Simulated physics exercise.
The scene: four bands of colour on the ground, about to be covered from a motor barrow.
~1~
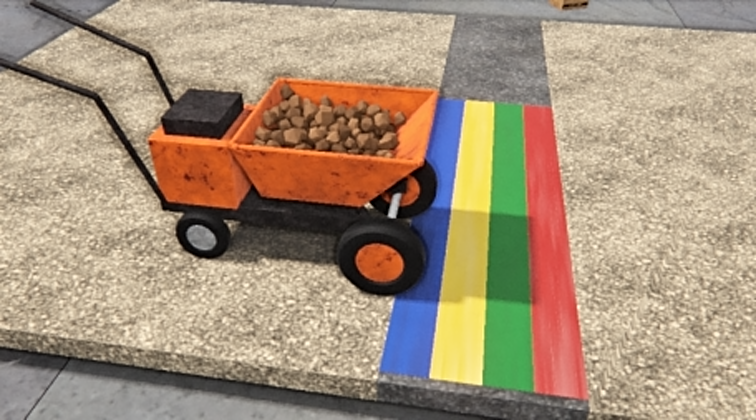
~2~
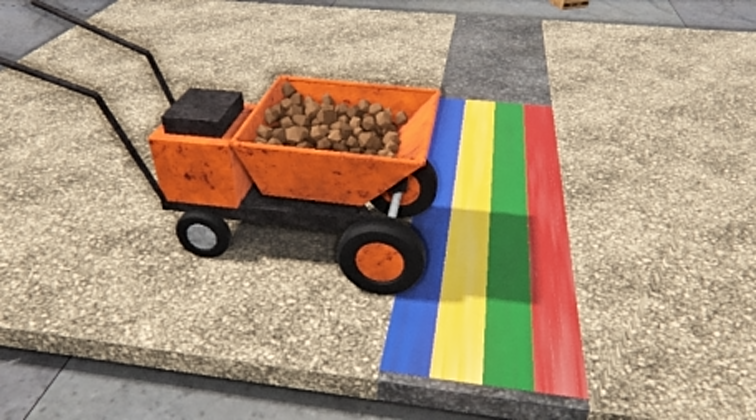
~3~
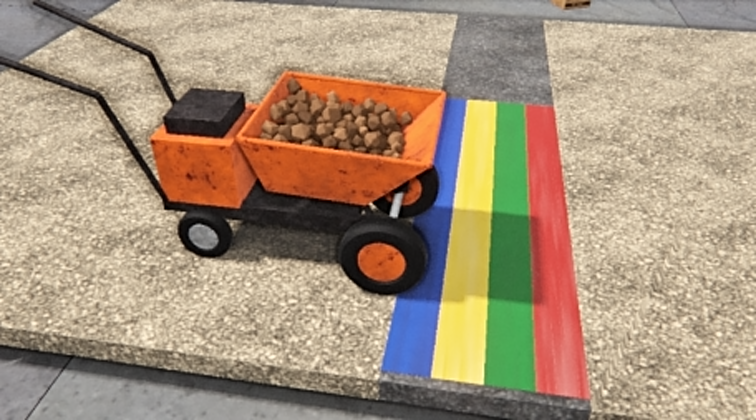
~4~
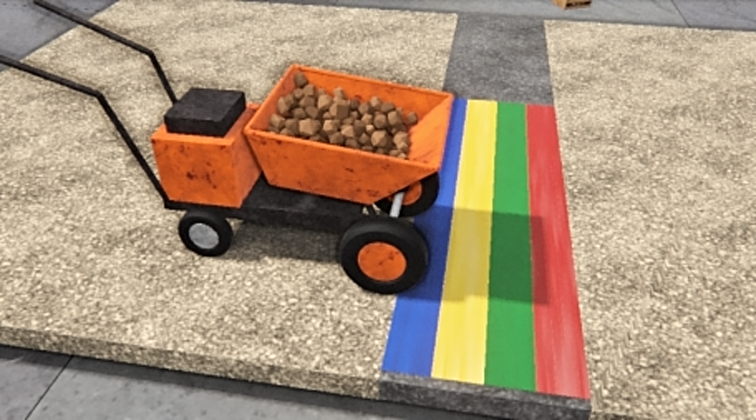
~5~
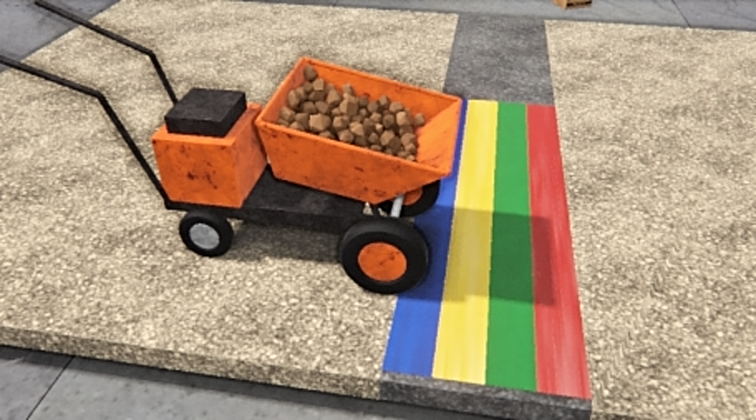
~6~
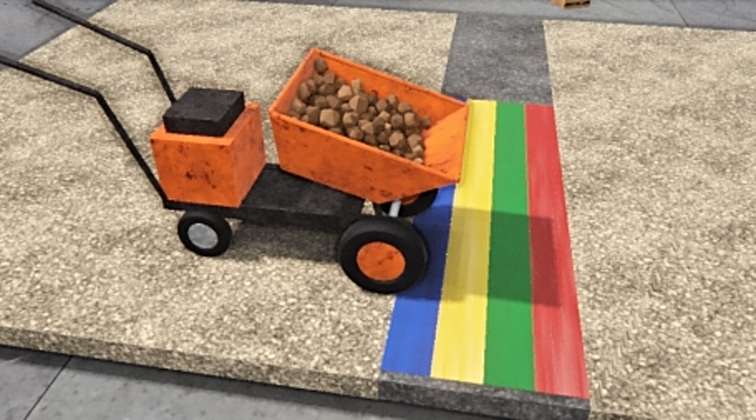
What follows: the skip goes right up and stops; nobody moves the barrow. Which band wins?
The red strip carries the most.
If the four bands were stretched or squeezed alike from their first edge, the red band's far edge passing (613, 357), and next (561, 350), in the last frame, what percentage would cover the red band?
In turn 40 and 30 in a hundred.
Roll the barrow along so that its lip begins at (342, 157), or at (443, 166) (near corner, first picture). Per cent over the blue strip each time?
About 0 and 0 per cent.
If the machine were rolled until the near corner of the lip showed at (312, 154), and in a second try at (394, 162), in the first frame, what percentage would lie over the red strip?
First some 10, then 30 per cent.
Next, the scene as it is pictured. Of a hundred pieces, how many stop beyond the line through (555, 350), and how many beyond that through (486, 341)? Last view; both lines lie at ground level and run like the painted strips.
About 60 and 90 per cent.
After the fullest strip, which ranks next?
In second place: The strip in green.
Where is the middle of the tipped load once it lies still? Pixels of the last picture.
Close to (563, 260).
Soon after the last picture, skip tipped steeply; all in the skip.
A little later, skip tipped right over; about half in the skip; a small part over the green strip; about a quarter over the red strip; a small part off the paint.
Later still, skip tipped right over; a small part in the skip; a stray few over the yellow strip; about a quarter over the green strip; about a third over the red strip; about a third off the paint.
At rest, skip tipped right over; a small part in the skip; none over the blue strip; a stray few over the yellow strip; about a quarter over the green strip; about a third over the red strip; about a third off the paint.
